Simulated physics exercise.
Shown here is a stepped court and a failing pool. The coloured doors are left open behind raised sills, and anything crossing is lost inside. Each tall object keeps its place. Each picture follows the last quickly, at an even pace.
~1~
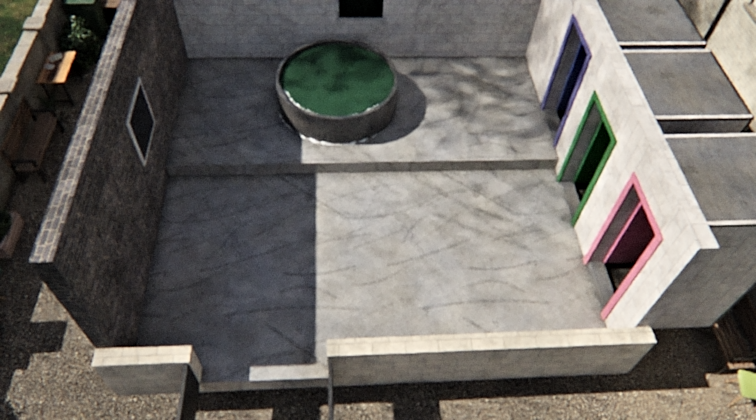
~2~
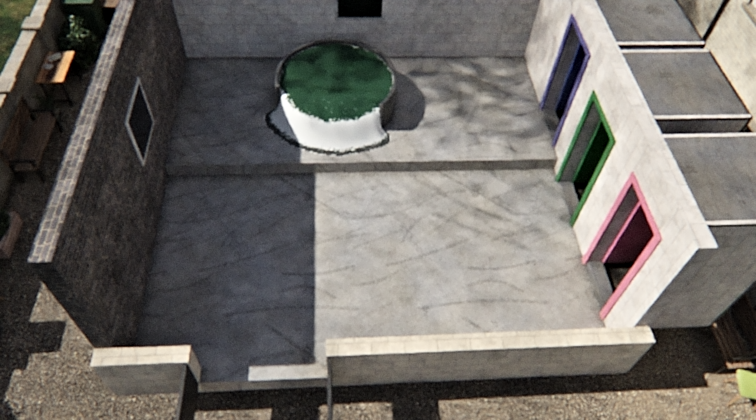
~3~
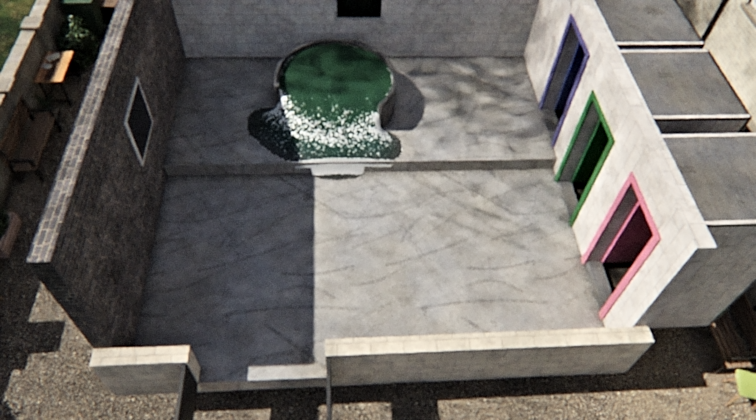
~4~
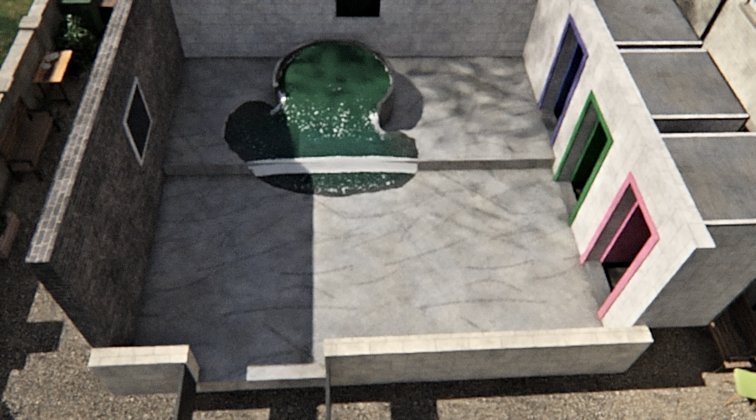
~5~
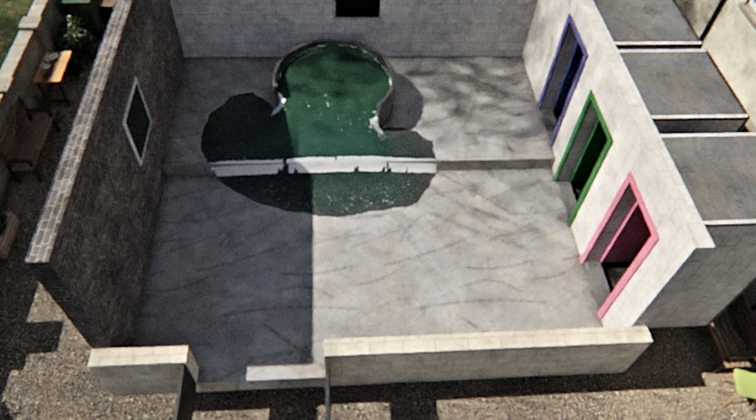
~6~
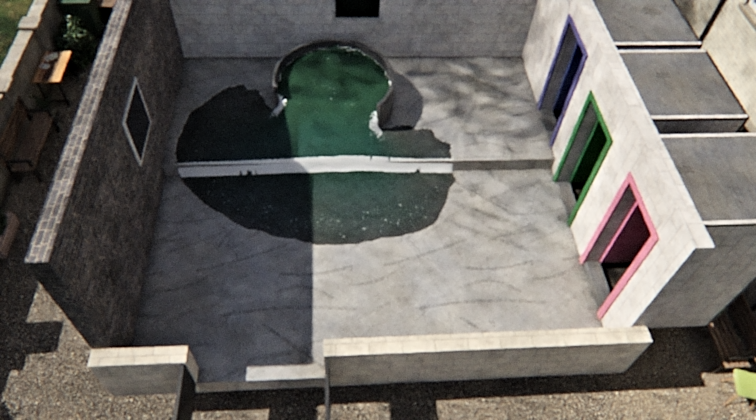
Green water bursts from the front of a round tank and spreads across the stepped court.
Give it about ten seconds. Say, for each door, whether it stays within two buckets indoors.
One by one: The green door is going to be swamped; the pink door is going to stay within two buckets; the blue door is going to stay within two buckets.
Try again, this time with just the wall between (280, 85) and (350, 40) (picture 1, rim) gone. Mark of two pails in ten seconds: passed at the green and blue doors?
The green door comes in lower, while the blue door comes in lower.
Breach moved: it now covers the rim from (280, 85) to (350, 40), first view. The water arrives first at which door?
Lab note - earliest arrival at the one in blue.
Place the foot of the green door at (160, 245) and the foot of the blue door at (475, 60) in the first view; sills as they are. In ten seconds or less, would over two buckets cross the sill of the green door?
So the green door overshoots, it seems.
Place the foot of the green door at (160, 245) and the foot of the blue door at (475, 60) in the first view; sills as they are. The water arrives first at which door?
It would be the green one.
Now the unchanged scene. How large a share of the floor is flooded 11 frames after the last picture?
That's roughly 60 per cent.
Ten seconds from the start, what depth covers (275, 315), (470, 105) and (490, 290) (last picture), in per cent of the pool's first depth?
I'd put them at close to 4 per cent, then 0 per cent, then 10 per cent.
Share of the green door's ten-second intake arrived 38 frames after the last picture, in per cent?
I'd say some 5 per cent.
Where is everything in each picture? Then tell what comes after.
The round tank at (337, 80) is whole and still, in the first picture.
The front is at (269, 116), out from the gap at (322, 133), in the second picture.
The front is at (255, 116), out from the gap at (322, 135), in the third picture.
The front is at (231, 121), out from the gap at (321, 136), in the fourth picture.
Water pours out at (320, 136) and has run to (211, 121), in the fifth picture.
Water pours out at (320, 137) and has run to (429, 219), in the sixth picture.
A moment on, water covers 45 % of the floor; the green door not reached, the pink door not reached, the blue door not reached.
Next, water covers 60 % of the floor; the green door not reached, the pink door not reached, the blue door not reached.
Then, water covers 60 % of the floor; the green door wet at the sill, nothing in, the pink door wet at the sill, nothing in, the blue door not reached.
Later, water covers 65 % of the floor; the green door under two buckets in, the pink door wet at the sill, nothing in, the blue door not reached.
In the end, water covers 65 % of the floor; the green door over two buckets in, the pink door under two buckets in, the blue door not reached.
